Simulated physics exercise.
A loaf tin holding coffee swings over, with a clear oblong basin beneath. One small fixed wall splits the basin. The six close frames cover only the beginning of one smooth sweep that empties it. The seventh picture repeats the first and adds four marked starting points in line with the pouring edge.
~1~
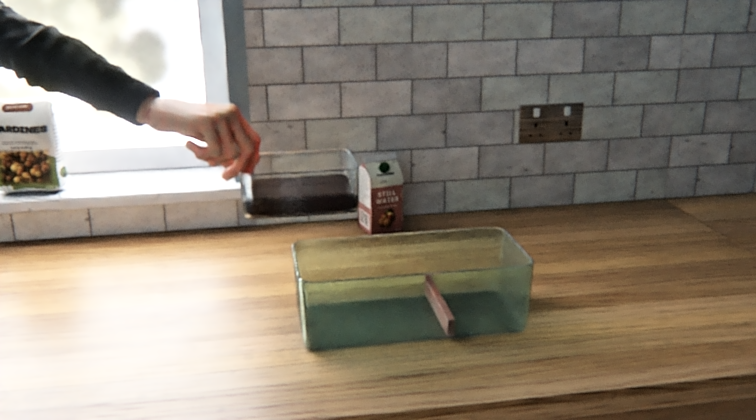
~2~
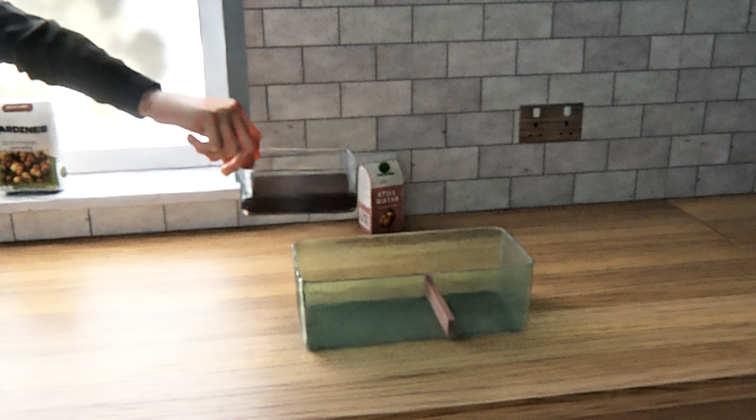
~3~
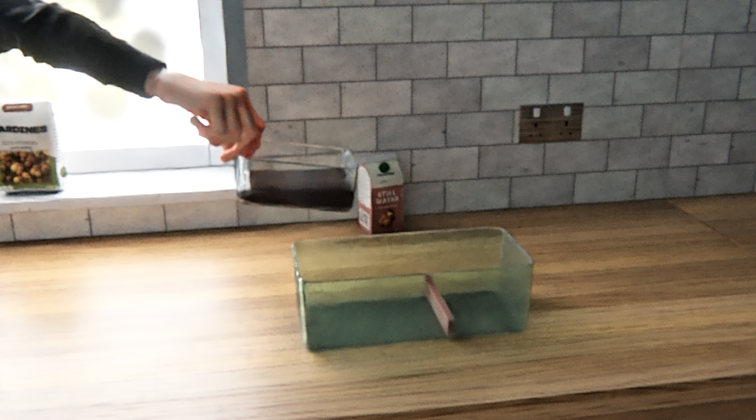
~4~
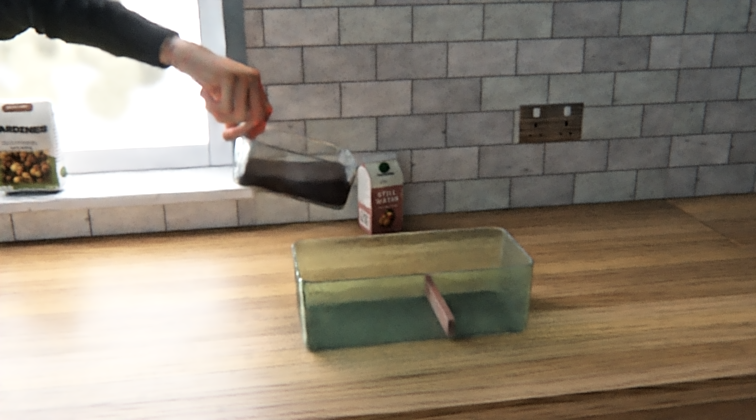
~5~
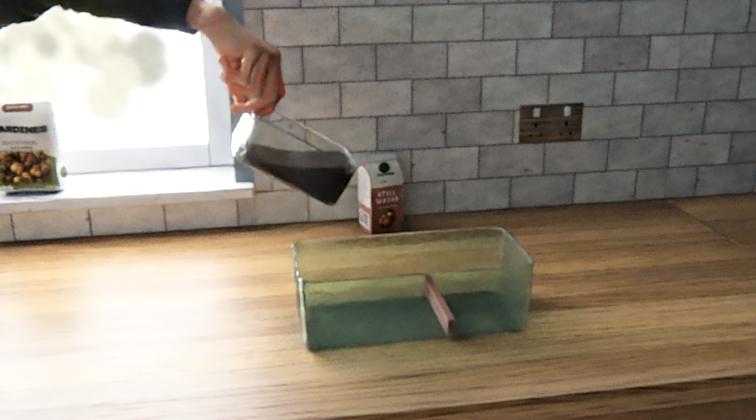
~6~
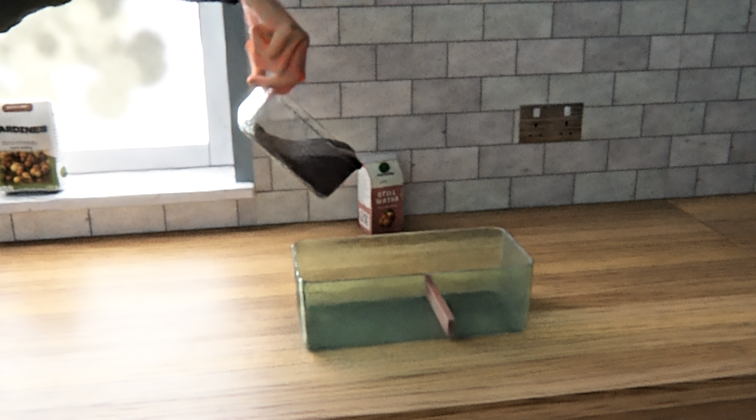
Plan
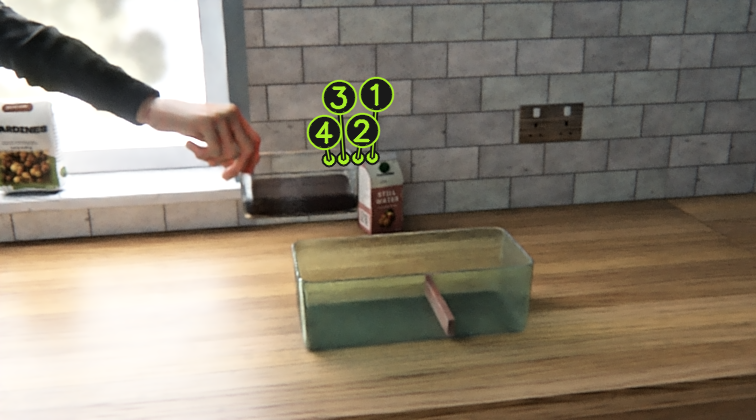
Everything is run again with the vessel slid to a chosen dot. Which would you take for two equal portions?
Spot 1.
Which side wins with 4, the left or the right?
The left one.
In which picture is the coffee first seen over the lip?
In picture 6.
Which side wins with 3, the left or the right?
More ends on the left.
On the marked copy, 1 at (372, 157); 2 at (357, 158); 3 at (343, 158); 4 at (329, 159).
Choosing 1, about 50 % ends left of the wall and 48 % right of it.
Choosing 2, about 78 % ends left of the wall and 19 % right of it; 3 % is lost outside.
Choosing 3, about 86 % ends left of the wall and 11 % right of it; 3 % is lost outside.
Choosing 4, about 81 % ends left of the wall and 14 % right of it; 4 % is lost outside.
